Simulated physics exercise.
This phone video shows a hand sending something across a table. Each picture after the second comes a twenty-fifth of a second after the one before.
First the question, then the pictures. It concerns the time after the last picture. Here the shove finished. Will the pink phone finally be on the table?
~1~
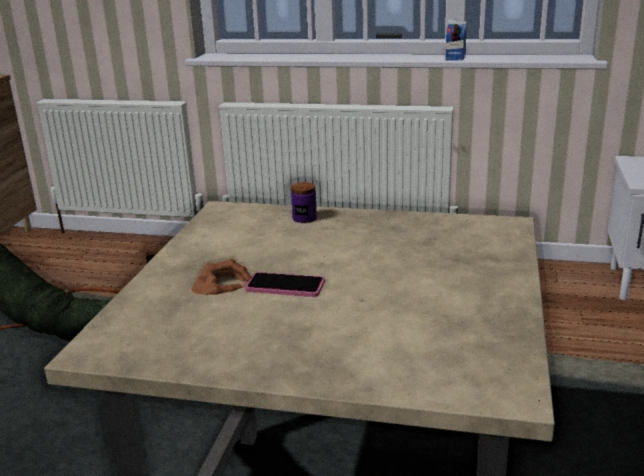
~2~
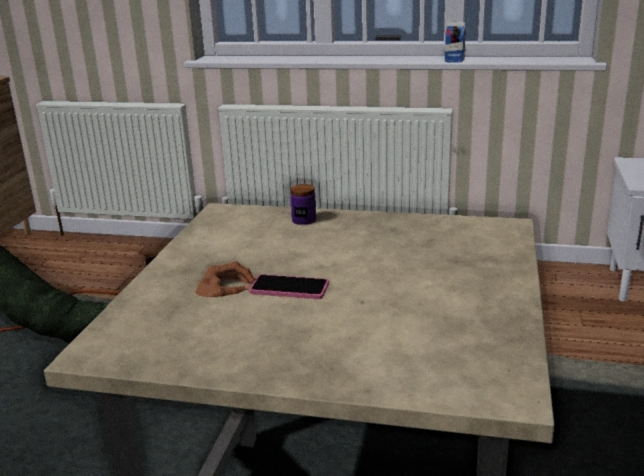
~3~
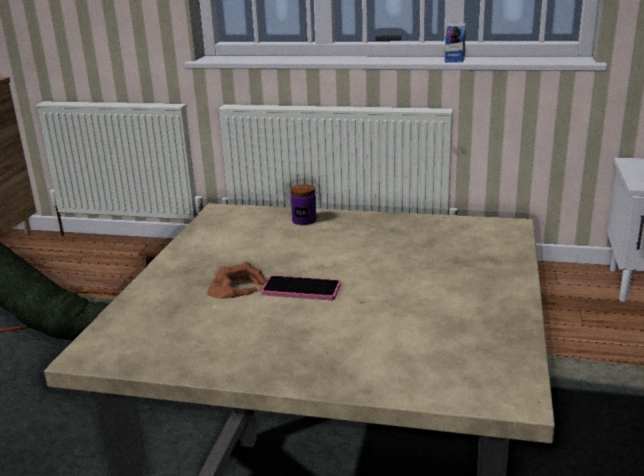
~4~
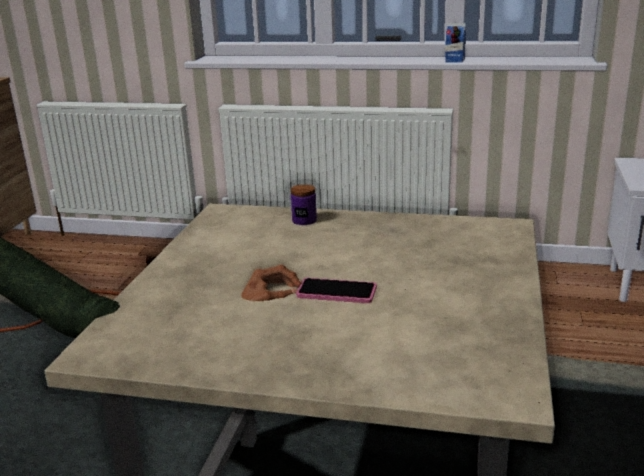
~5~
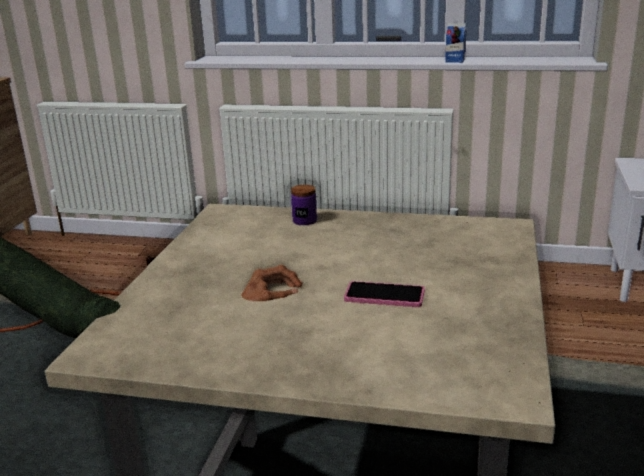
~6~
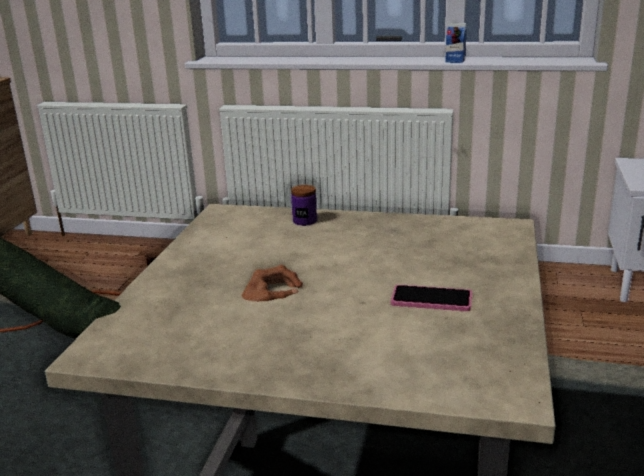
It will go past the edge.
Then, 0.20 s later than the last frame, pink phone now off the table.
Then, 0.30 s later than the last frame, things are still on the move.
Then, 0.50 s later than the last frame, as before.
When it is over, off the table, pink phone.
